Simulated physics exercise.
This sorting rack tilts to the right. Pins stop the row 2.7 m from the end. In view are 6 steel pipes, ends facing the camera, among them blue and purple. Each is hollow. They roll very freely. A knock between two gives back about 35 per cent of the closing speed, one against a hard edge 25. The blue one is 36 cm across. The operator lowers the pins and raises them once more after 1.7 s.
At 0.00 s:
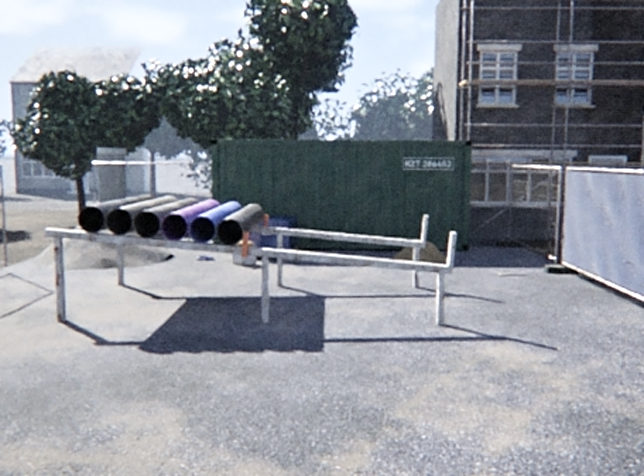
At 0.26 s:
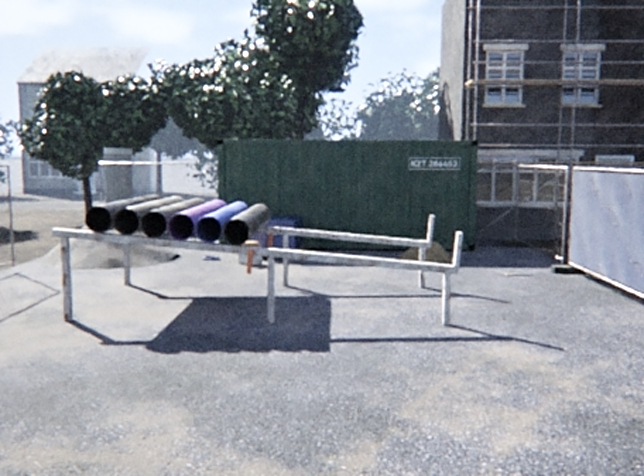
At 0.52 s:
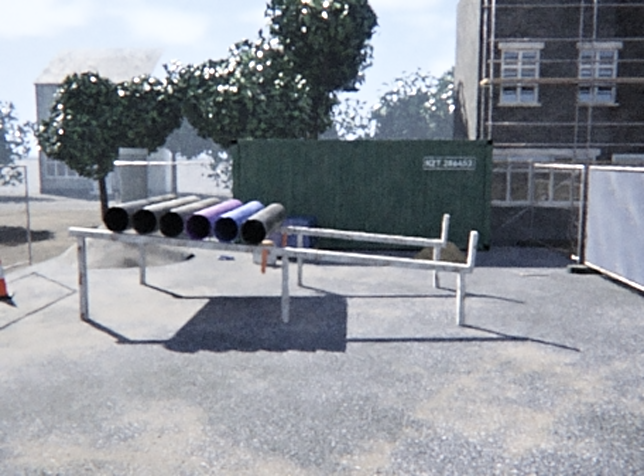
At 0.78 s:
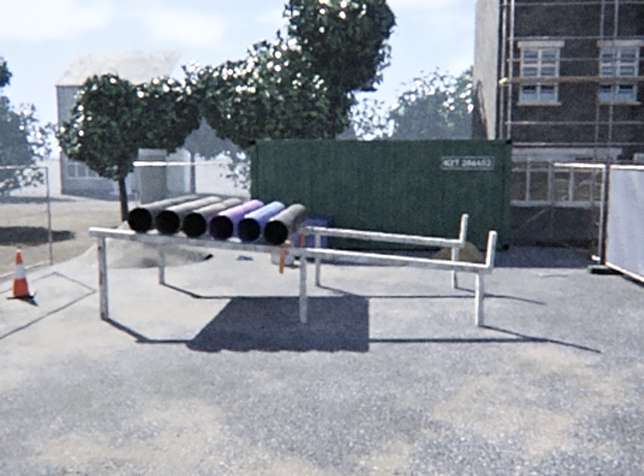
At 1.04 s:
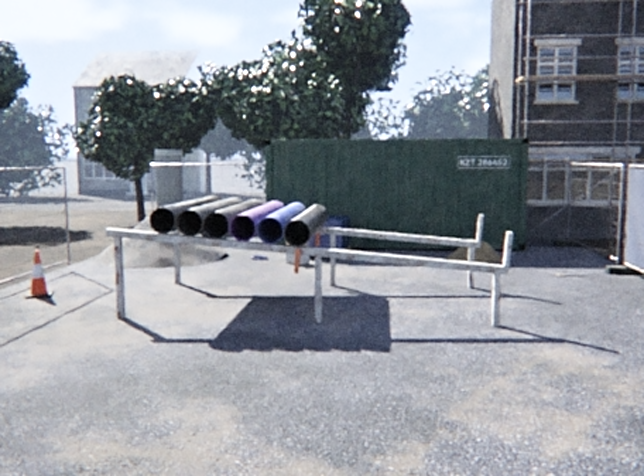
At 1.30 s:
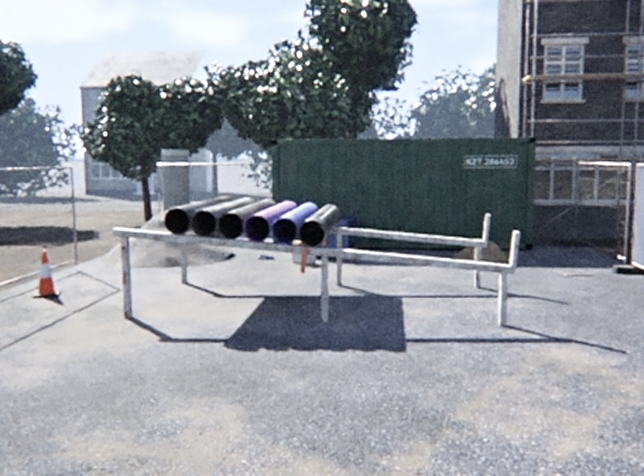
In this clip, a row of six hollow pipes, including blue and purple ones, rests on a white outdoor rack; the small orange pins lower, and the pipes roll slightly right as the view pans left, revealing a traffic cone.
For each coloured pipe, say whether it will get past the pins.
Blue passes the pins, purple stays behind the pins.
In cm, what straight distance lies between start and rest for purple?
About: Purple 70.
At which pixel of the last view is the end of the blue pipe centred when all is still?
At about (470, 248).
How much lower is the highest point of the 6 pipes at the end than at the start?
About 5 cm.
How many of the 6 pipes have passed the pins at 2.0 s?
2 by then.
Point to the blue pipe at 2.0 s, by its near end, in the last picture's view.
Around (319, 208).
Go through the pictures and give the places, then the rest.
The first picture shows blue (202, 230), purple (174, 227); pins up; the rack falls 5°.
The second picture shows blue (209, 230), purple (181, 227); pins down.
The third picture shows blue (226, 230), purple (198, 227); pins down; the first has rolled 5 cm.
The fourth picture shows blue (248, 230), purple (221, 228); pins down; the first has rolled 10 cm.
The fifth picture shows blue (270, 231), purple (243, 228); pins down; the first has rolled 20 cm.
The sixth picture shows blue (284, 231), purple (257, 229); pins down; the first has rolled 30 cm.
By 1.6 s, blue is on the rails, 15 cm above the pins, rolling right; purple is on the rails, 50 cm above the pins, rolling right; 1 through so far.
By 2.0 s, blue is in the air, 15 cm below the pins, rolling right; purple is on the rails, 25 cm above the pins, rolling right; 2 through so far.
Finally (5.1 s), blue is on the rails, 210 cm below the pins; purple is on the rails, 20 cm above the pins; 2 through so far.
